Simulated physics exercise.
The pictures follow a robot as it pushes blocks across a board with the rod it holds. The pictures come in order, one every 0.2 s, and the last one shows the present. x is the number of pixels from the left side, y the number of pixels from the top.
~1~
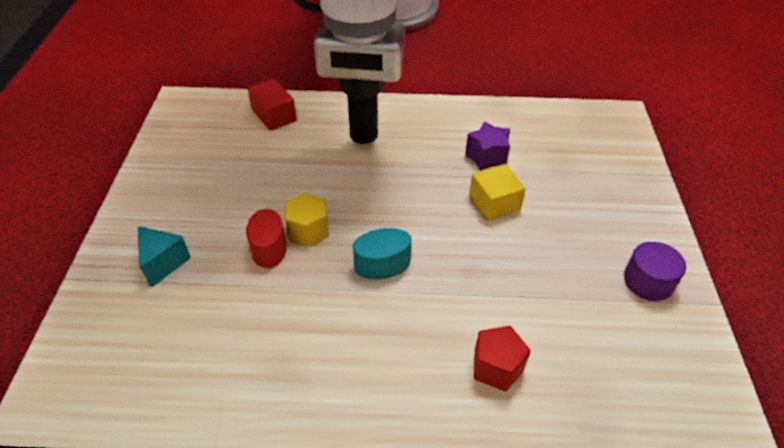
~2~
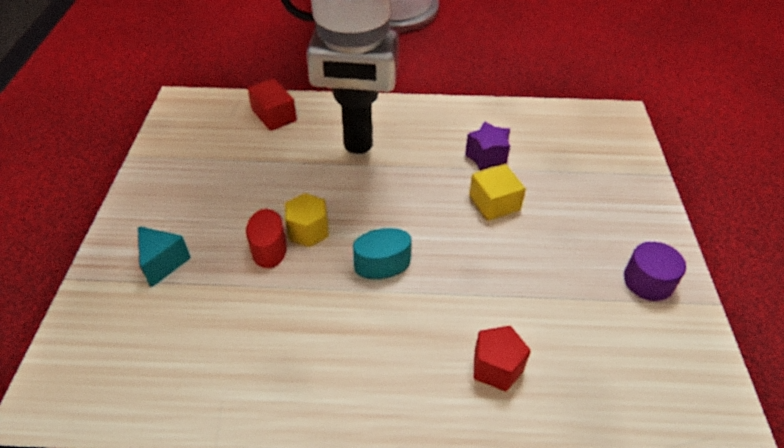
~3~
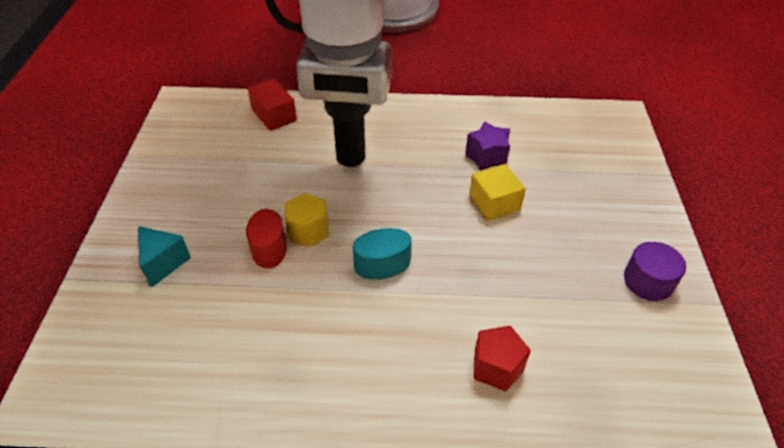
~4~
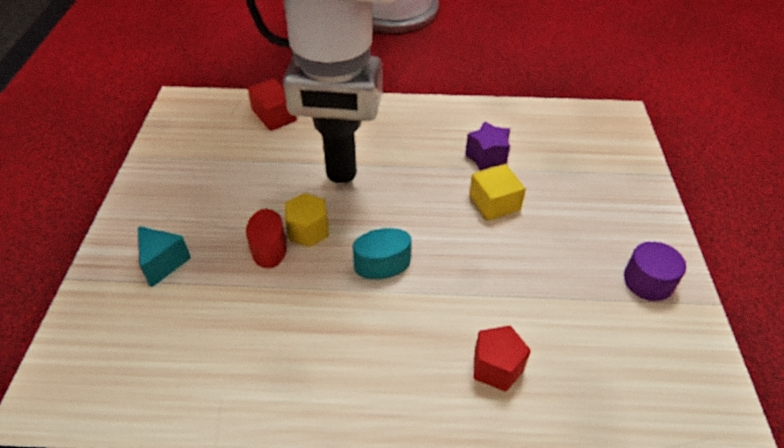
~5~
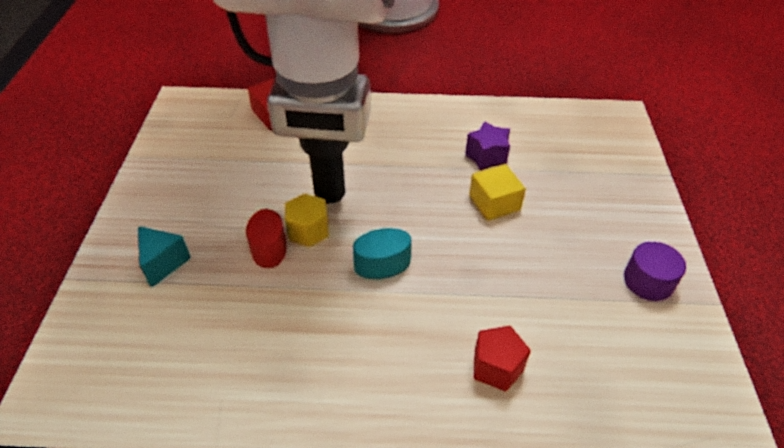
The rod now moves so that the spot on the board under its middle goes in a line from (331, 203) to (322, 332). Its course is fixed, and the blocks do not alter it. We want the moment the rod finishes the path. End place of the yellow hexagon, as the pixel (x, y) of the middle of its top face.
In the picture, that point is around (282, 246).
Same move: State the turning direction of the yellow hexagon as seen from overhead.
From above, clockwise.
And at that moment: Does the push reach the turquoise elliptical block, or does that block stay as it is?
Not moved.
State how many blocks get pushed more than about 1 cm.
Two of them.
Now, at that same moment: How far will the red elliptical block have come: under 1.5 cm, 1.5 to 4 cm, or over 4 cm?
Middling, 1.5 to 4 cm.
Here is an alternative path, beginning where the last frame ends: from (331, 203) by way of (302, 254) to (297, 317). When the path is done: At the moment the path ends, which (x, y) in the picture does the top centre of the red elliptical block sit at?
I think it will end close to (234, 242).
The first path, step by step. One third of the way, rod at (327, 232); red elliptical block at (247, 233); yellow hexagon at (288, 233), turned 55° clockwise.
Two thirds of the way, rod at (325, 274); red elliptical block at (245, 233); yellow hexagon at (282, 246), turned 95° clockwise.
At the end, rod at (321, 322); red elliptical block at (245, 233); yellow hexagon at (282, 246), turned 95° clockwise; turquoise elliptical block not moved.
